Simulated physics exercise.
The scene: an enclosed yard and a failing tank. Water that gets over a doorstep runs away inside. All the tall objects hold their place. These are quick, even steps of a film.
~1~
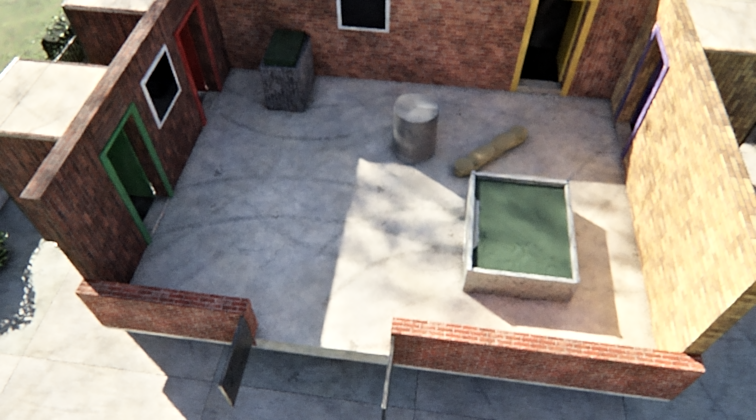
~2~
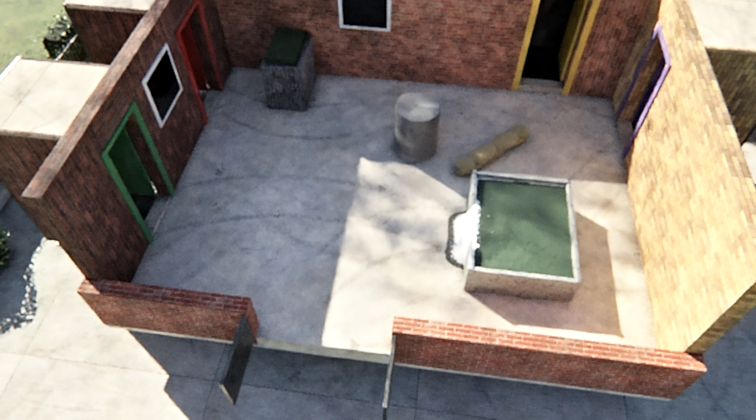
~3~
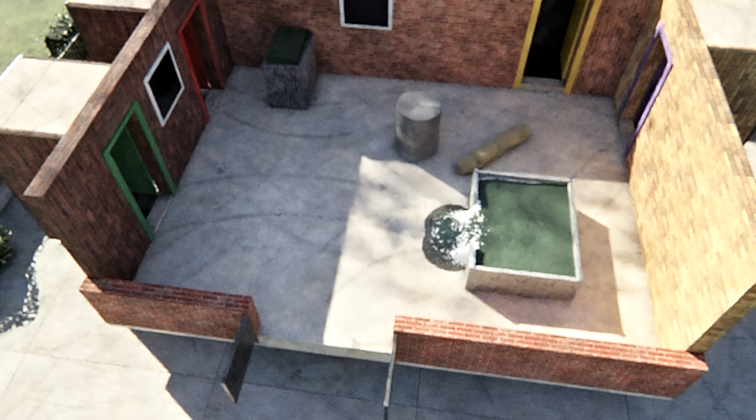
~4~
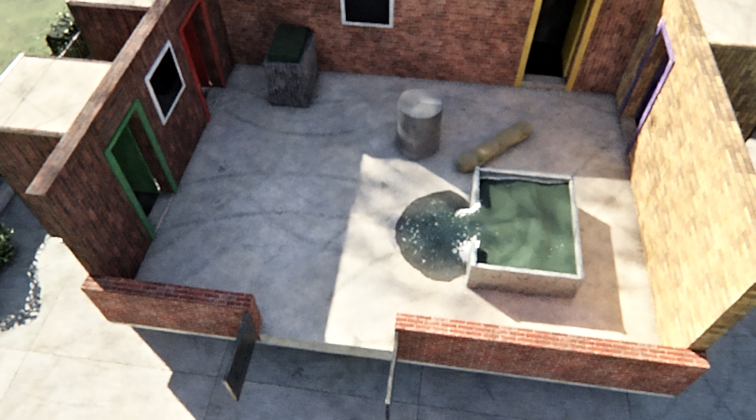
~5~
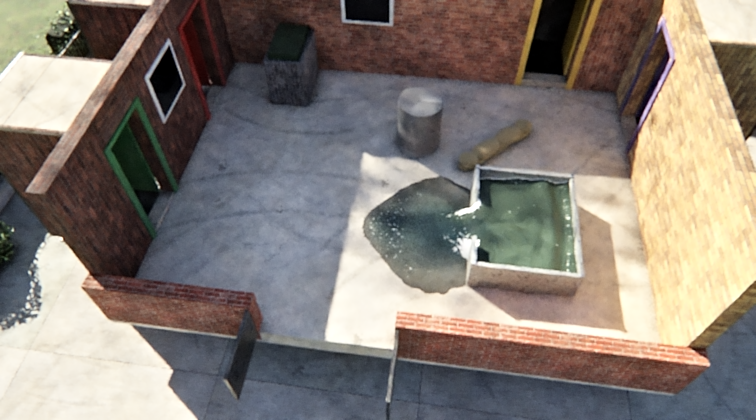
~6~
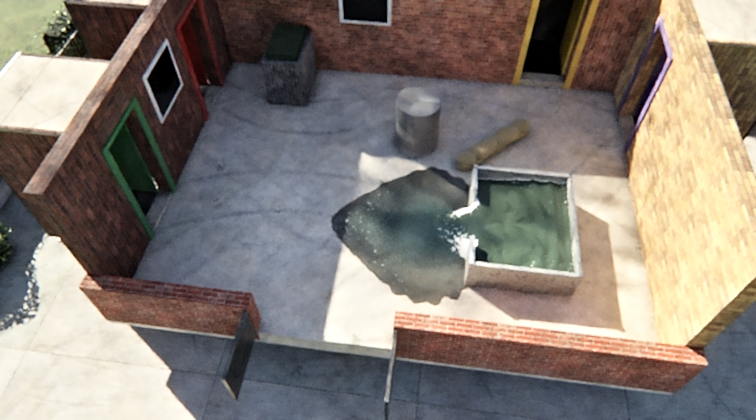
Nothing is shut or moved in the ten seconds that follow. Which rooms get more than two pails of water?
In the end: The red door takes more than that; the yellow door stays under that; the green door takes more than that; the blue door stays under that.
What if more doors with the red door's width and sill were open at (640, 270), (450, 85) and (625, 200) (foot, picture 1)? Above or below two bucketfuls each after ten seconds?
In turn: Keeps below it, holds, holds.
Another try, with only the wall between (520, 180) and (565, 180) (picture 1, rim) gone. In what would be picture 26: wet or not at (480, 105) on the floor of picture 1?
There: Covered.
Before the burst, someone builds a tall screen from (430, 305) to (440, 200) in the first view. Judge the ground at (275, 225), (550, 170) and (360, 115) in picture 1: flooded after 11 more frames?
In that order: No water, awash, dry.
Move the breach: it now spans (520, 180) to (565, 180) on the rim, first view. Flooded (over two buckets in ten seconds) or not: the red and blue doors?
The red one takes less, the blue one takes more.
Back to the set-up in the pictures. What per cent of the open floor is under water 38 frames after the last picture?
I make it 50 per cent.
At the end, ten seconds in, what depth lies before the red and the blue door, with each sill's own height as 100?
In turn 250 and 0 per cent.
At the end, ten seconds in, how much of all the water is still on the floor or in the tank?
Near 78 in a hundred.
A moment on, water covers 20 % of the floor; the red door not reached, the yellow door not reached, the green door not reached, the blue door not reached.
Next, water covers 45 % of the floor; the red door not reached, the yellow door not reached, the green door wet at the sill, nothing in, the blue door not reached.
Then, water covers 50 % of the floor; the red door under two buckets in, the yellow door not reached, the green door over two buckets in, the blue door not reached.
Later, water covers 50 % of the floor; the red door over two buckets in, the yellow door not reached, the green door far over two buckets in, the blue door not reached.
In the end, water covers 50 % of the floor; the red door over two buckets in, the yellow door not reached, the green door far over two buckets in, the blue door not reached.
